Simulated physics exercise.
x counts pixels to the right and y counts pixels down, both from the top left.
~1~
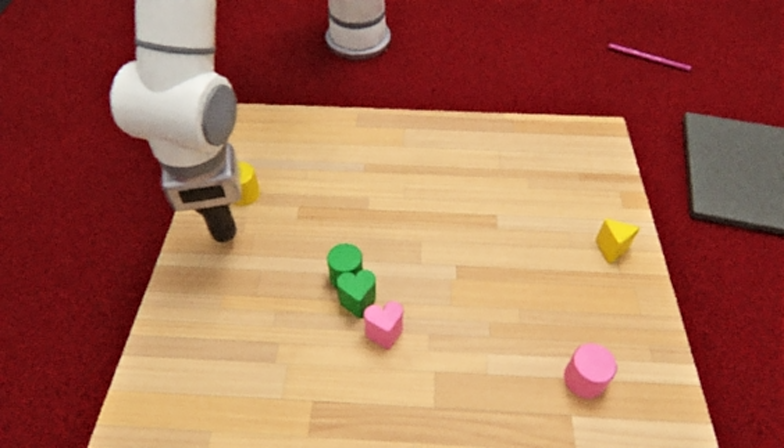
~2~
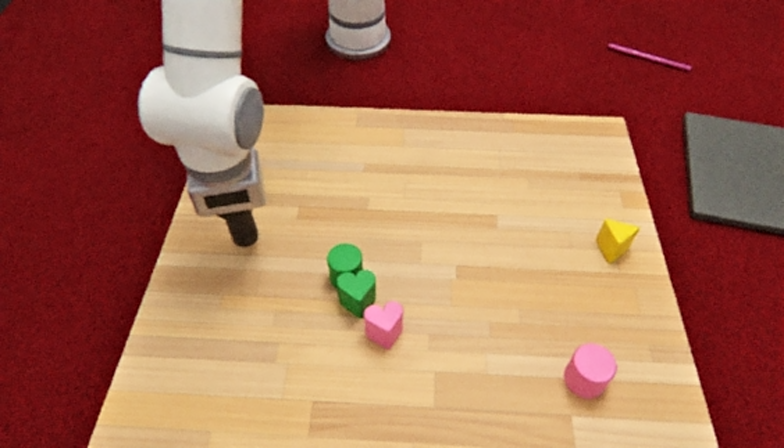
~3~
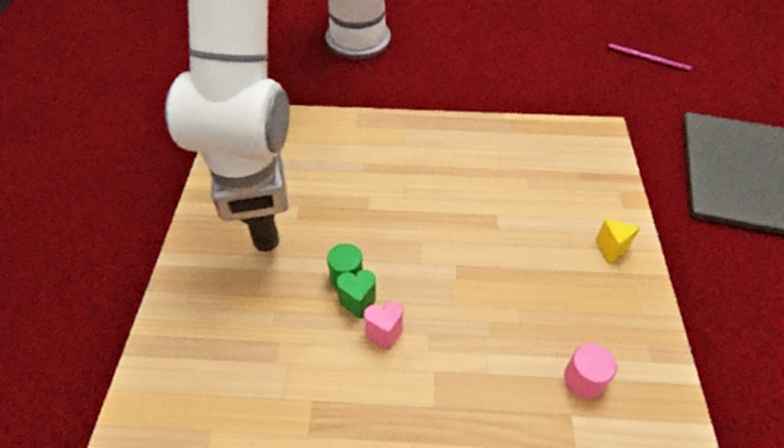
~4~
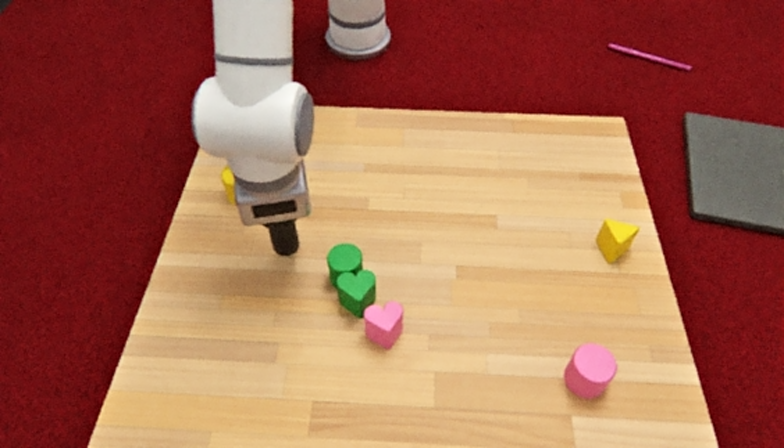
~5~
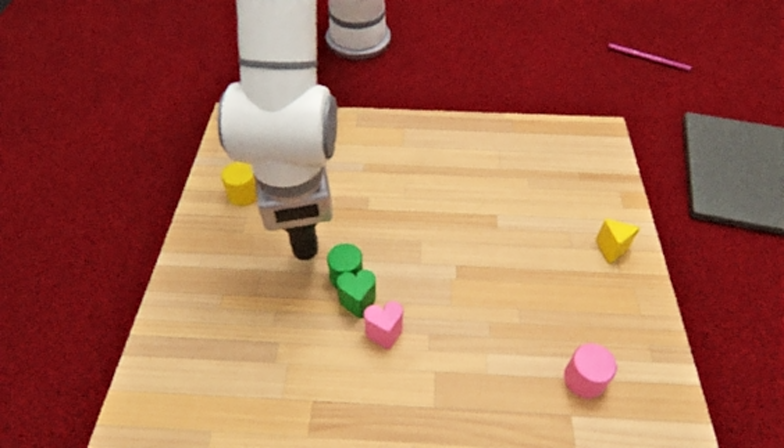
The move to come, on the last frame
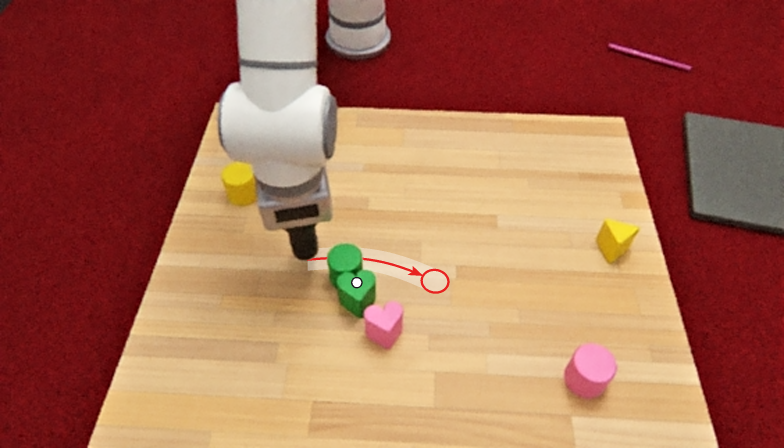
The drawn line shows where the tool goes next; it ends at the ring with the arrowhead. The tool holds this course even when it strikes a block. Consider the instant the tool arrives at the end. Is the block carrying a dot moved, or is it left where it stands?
Answer: Moved.
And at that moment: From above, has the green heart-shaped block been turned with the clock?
Short answer: Yes.
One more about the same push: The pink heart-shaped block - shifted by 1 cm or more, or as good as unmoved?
It is left in place.
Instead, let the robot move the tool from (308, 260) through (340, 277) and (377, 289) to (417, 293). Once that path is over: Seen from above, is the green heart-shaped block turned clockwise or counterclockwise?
From the top, the block rotates clockwise.
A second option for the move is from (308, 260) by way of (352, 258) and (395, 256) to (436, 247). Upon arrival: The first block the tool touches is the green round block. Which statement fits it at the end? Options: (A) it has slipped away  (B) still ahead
A
Drawn move, from (308, 260) by way of (352, 258) and (394, 265) to (435, 281); the dot is on the green heart-shaped block.
What follows on the original path. One third of the way, tool at (351, 249); green round block at (361, 262); green heart-shaped block at (359, 288).
Two thirds of the way, tool at (395, 256); green round block at (387, 271); green heart-shaped block at (360, 292), turned 30° clockwise.
At the end, tool at (436, 272); green round block at (388, 271); green heart-shaped block at (360, 292), turned 30° clockwise; pink heart-shaped block still.
